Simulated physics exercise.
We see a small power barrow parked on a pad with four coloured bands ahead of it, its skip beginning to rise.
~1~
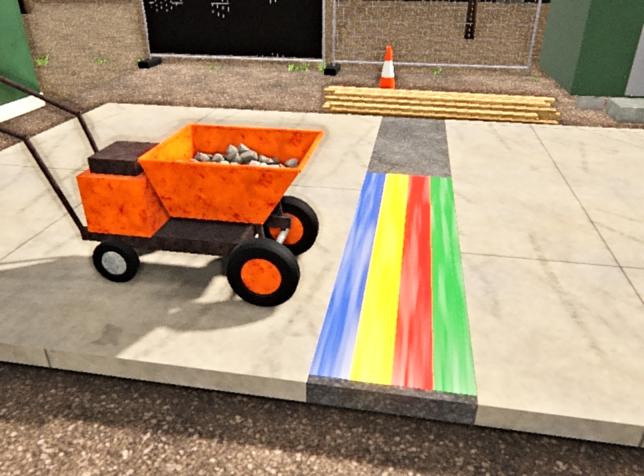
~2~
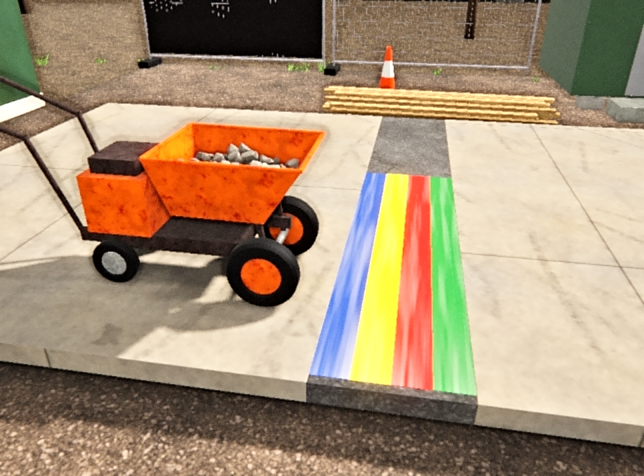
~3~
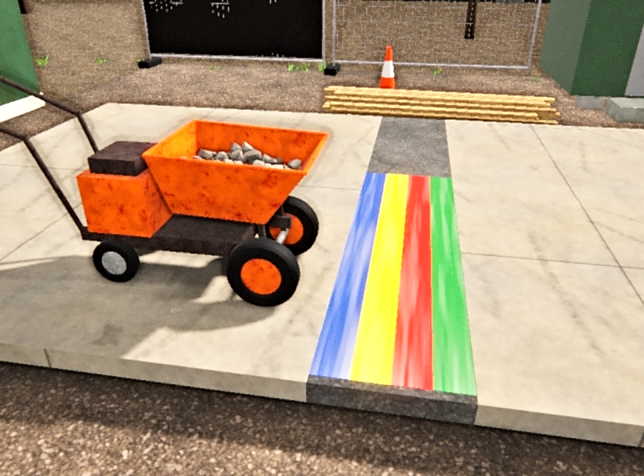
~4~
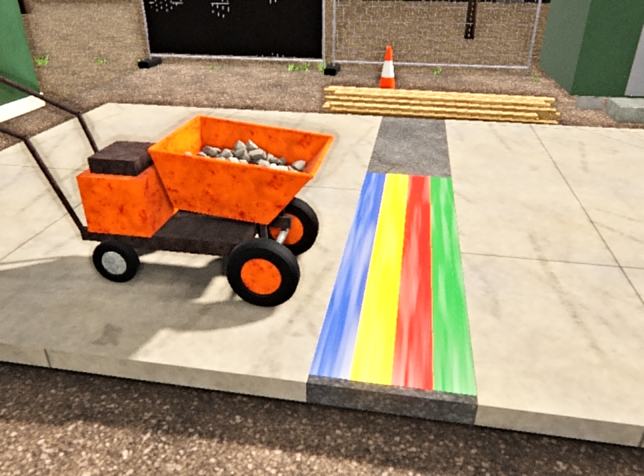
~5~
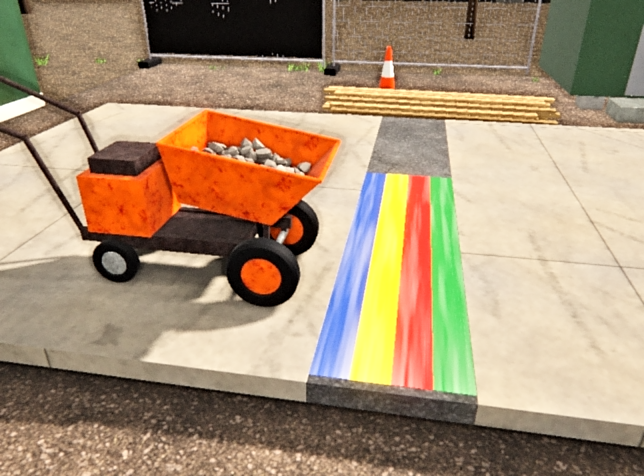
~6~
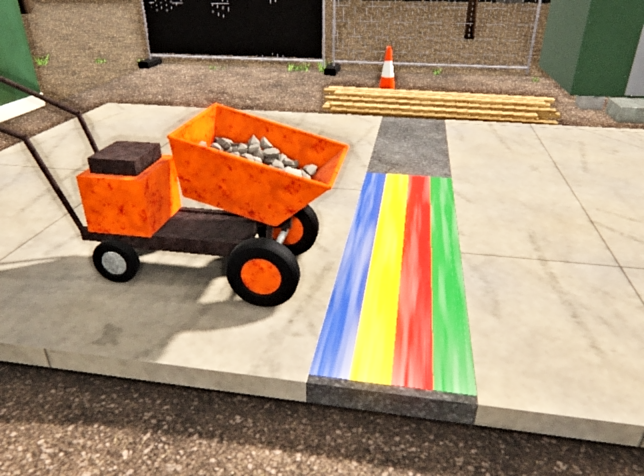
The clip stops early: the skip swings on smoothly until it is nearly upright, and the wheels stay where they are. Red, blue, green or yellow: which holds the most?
The red strip carries the most.
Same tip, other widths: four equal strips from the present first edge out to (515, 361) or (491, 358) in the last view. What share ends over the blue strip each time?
Roughly 0 per cent, and 0 per cent.
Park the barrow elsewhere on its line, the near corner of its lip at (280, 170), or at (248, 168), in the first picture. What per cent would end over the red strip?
In turn 30 and 10 in a hundred.
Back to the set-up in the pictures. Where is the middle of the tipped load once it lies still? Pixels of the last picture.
At about (422, 285).
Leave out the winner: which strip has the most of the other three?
In second place: The green strip.
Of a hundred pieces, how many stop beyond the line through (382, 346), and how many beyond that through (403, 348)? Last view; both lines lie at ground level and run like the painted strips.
The first gives 60 %, the second 50 %.
Shortly afterwards, skip tipped steeply; the whole lot in the skip.
Next, skip tipped right over; the bulk in the skip; only a few over the yellow strip; a little over the red strip.
Some moments later, skip tipped right over; near a third in the skip; a little over the yellow strip; near a third over the red strip; near a quarter over the green strip; a little off the paint.
In the end, skip tipped right over; near a third in the skip; none at all over the blue strip; a little over the yellow strip; near a third over the red strip; near a quarter over the green strip; a little off the paint.
